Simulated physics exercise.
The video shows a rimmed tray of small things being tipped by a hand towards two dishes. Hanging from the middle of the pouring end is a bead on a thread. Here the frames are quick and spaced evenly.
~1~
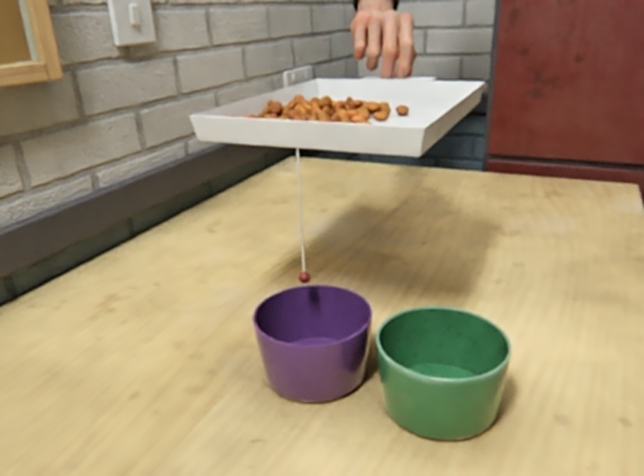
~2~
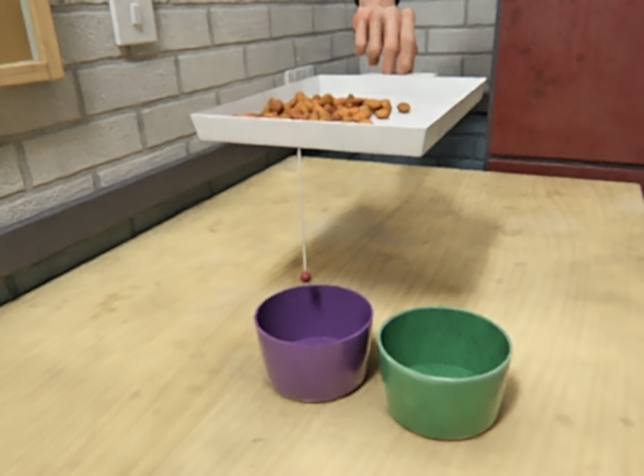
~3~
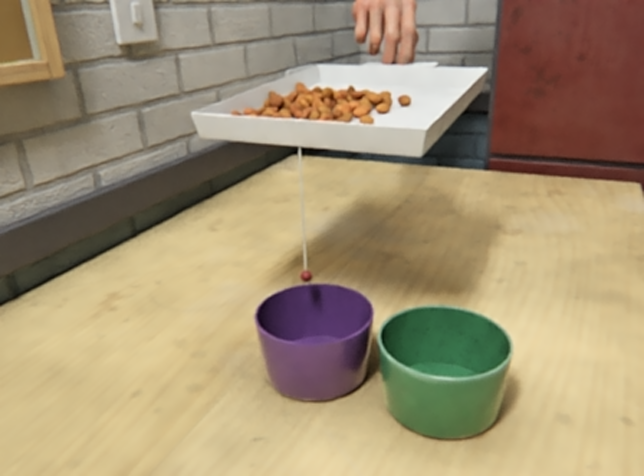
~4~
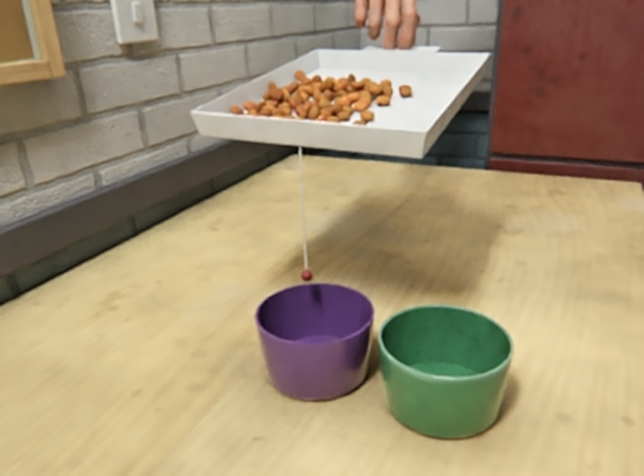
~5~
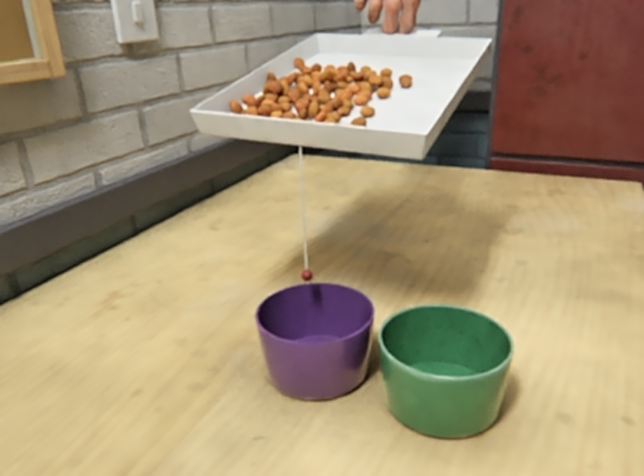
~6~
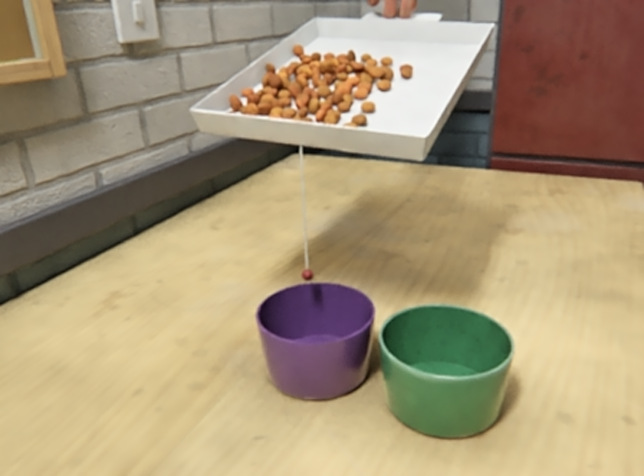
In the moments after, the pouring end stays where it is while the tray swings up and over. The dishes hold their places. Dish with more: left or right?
Left.
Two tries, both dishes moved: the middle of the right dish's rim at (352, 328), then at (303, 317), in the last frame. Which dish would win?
The first time it's the right-side dish, the second time it's the right-side dish.
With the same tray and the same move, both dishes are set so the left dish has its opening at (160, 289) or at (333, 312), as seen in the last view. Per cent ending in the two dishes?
About 40 in a hundred, then about 60 in a hundred.
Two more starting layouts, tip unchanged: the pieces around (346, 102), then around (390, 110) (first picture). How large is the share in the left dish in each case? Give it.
Close to 40 per cent, followed by close to 40 per cent.
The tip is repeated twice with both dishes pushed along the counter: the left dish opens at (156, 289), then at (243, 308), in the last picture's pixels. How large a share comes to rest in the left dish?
The first position comes out at 0 per cent, the other at 30 per cent.
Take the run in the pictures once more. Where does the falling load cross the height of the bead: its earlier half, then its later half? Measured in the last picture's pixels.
Around (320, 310), followed by around (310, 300).
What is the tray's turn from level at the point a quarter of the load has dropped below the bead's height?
90 degrees.
Just after the last frame, tray tipped steeply; every one on the tray.
A moment on, tray tipped right over; roughly half on the tray; about a tenth in the right dish; about a tenth in the left dish; about a tenth outside both; about a tenth in the air.
Further on, tray tipped past a quarter turn; roughly a quarter in the right dish; roughly half in the left dish; roughly a third outside both.
When it is over, tray tipped past a quarter turn; roughly a quarter in the right dish; roughly half in the left dish; roughly a third outside both.
